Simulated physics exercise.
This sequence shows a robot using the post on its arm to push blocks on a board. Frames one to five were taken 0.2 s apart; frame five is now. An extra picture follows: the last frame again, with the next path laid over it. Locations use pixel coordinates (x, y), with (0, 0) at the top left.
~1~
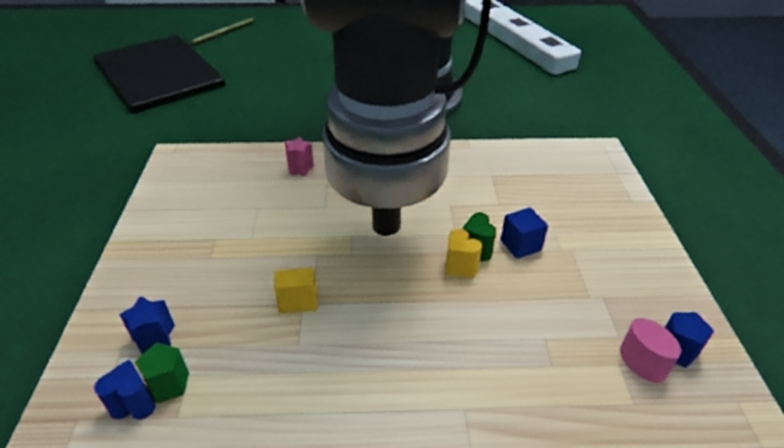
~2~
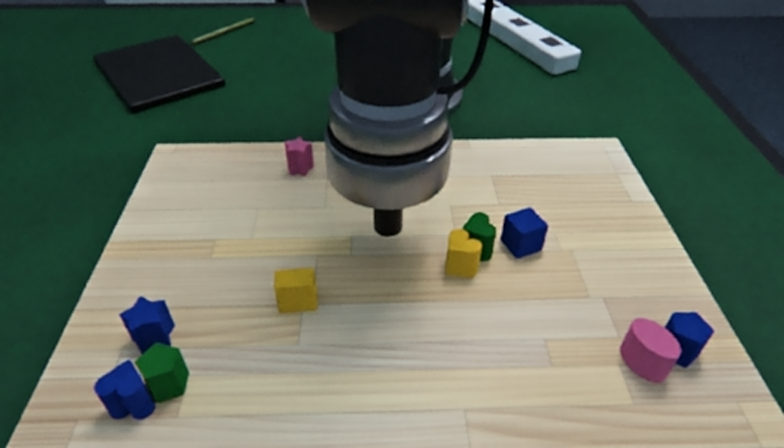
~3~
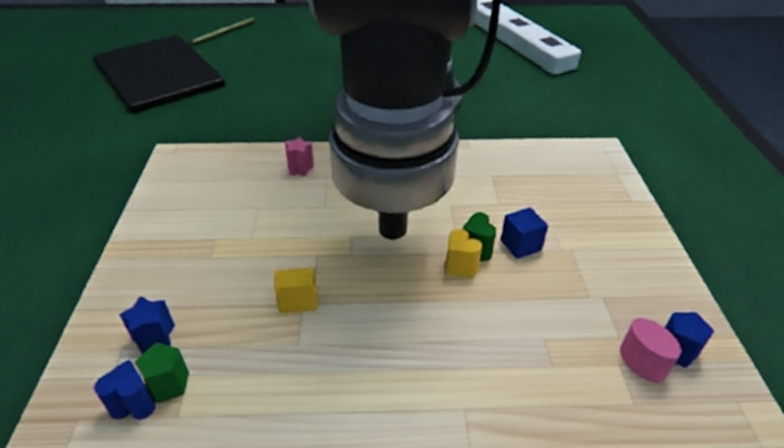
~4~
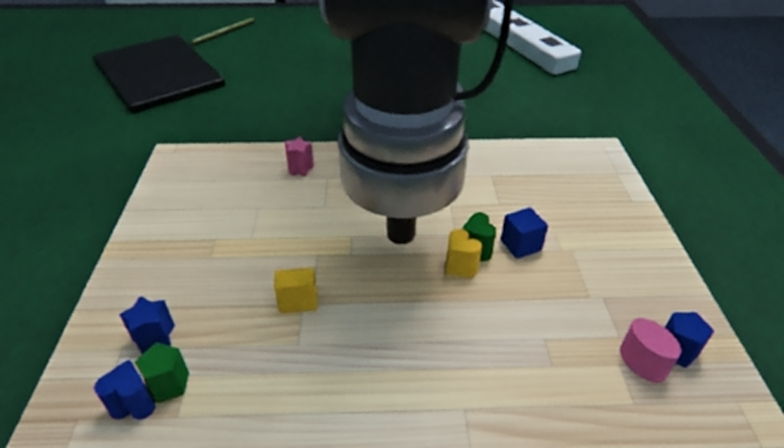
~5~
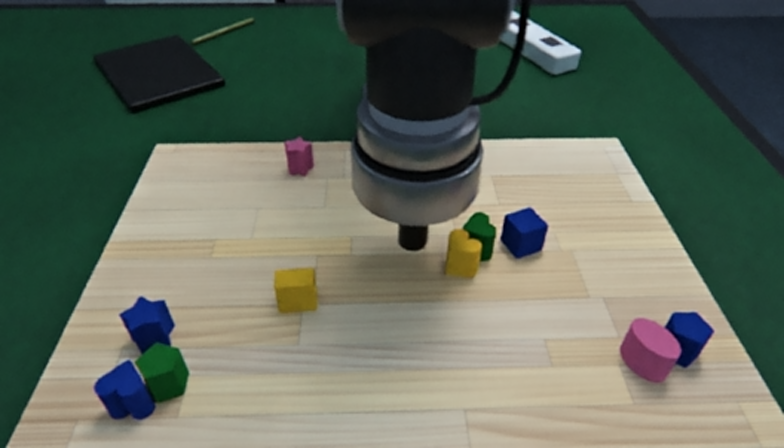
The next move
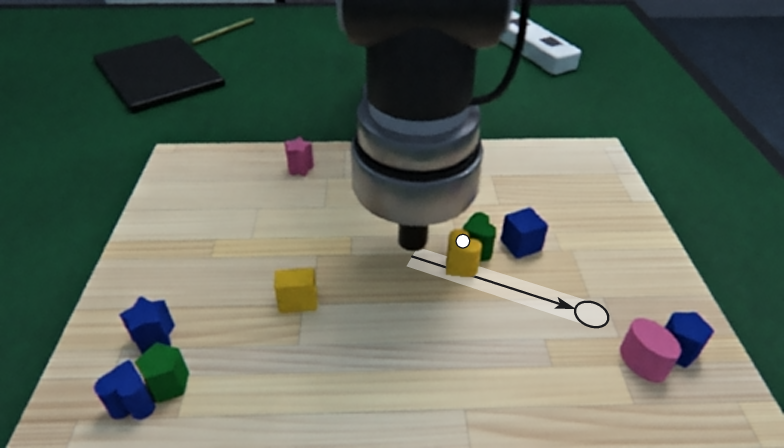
The robot arm above the wooden board moved slightly right and a little toward the viewer, its post nearing the yellow heart block beside the green one, while all the scattered colored blocks stayed still.
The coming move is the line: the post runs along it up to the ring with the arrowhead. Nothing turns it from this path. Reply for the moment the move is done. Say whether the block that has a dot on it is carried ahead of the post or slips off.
As far as I can tell, the block that has a dot on it has dropped away to the side or behind.
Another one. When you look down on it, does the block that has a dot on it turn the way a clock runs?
No, that is not what happens.
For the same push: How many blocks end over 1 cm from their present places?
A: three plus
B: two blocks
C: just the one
C
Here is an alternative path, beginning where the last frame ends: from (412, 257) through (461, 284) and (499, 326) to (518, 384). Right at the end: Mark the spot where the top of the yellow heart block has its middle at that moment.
Expect it around (488, 247).
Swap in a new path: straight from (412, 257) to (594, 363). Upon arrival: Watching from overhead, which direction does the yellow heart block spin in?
Looking down: Anticlockwise.
Path on the board, in a line from (412, 257) to (592, 314); the dot is on the yellow heart block.
The first path, step by step. One third of the way, post at (470, 259); yellow heart block at (503, 250), turned 15° anticlockwise.
Two thirds of the way, post at (532, 279); yellow heart block at (560, 259), turned 45° anticlockwise.
At the end, post at (598, 299); yellow heart block at (575, 258), turned 70° anticlockwise; green heart block in place.
